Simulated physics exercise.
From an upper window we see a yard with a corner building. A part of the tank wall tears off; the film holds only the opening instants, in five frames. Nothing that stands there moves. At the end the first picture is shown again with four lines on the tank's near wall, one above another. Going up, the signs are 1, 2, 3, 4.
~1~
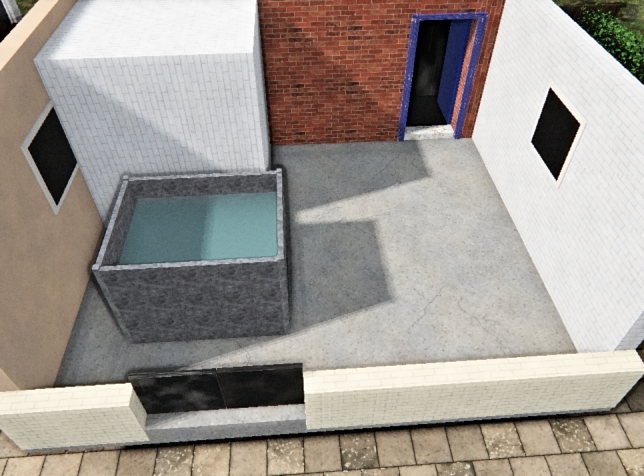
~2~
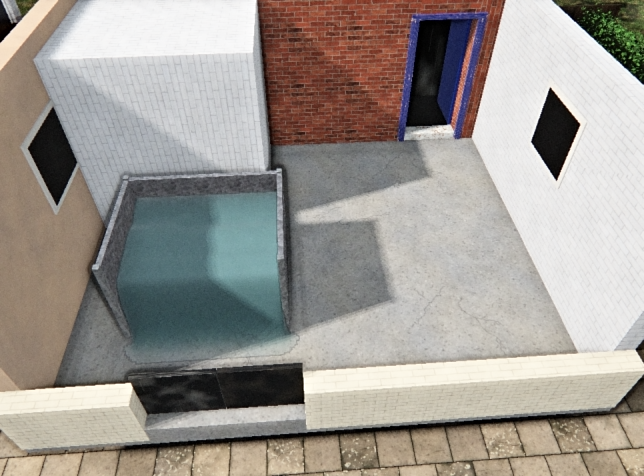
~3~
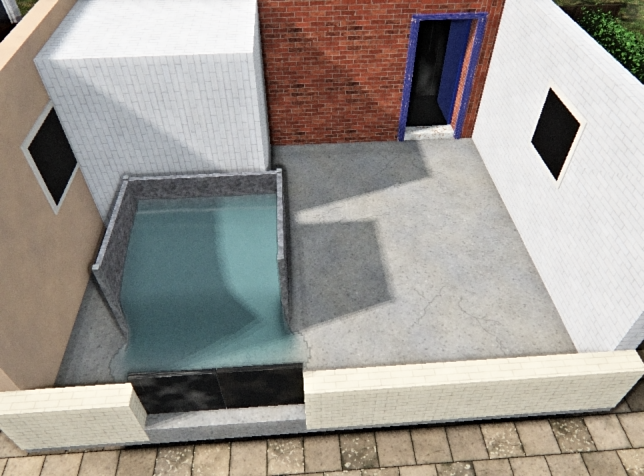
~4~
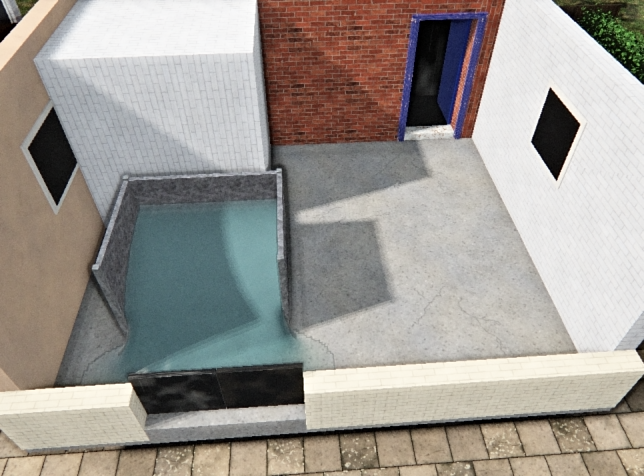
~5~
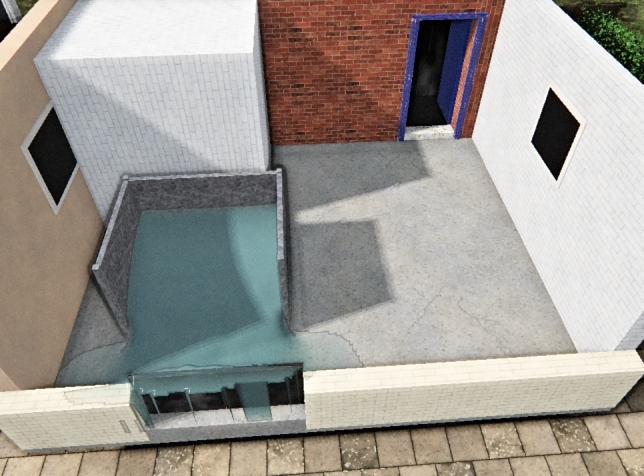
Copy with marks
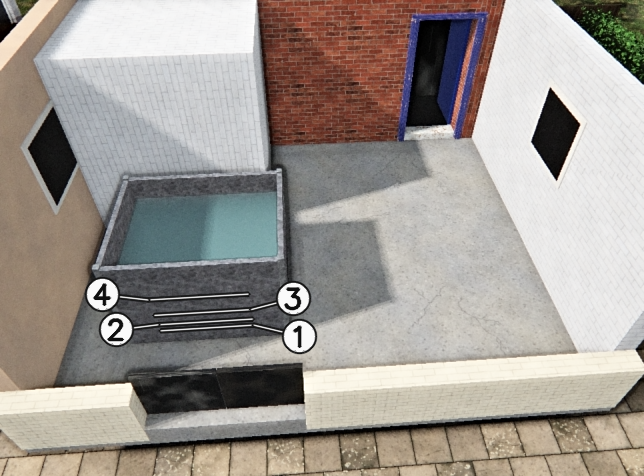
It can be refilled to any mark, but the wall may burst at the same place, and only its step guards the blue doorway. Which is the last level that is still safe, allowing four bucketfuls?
Level 4.
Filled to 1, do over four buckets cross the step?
No, not at all.
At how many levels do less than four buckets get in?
All of the four.
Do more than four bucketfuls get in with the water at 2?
No.
In white, 1 at (207, 327); 2 at (205, 321); 3 at (203, 312); 4 at (198, 297); from the bottom up 1, 2, 3, 4.
With 1, nothing gets over.
With 2, nothing gets over.
With 3, nothing gets over.
With 4, a bucket or two gets in.
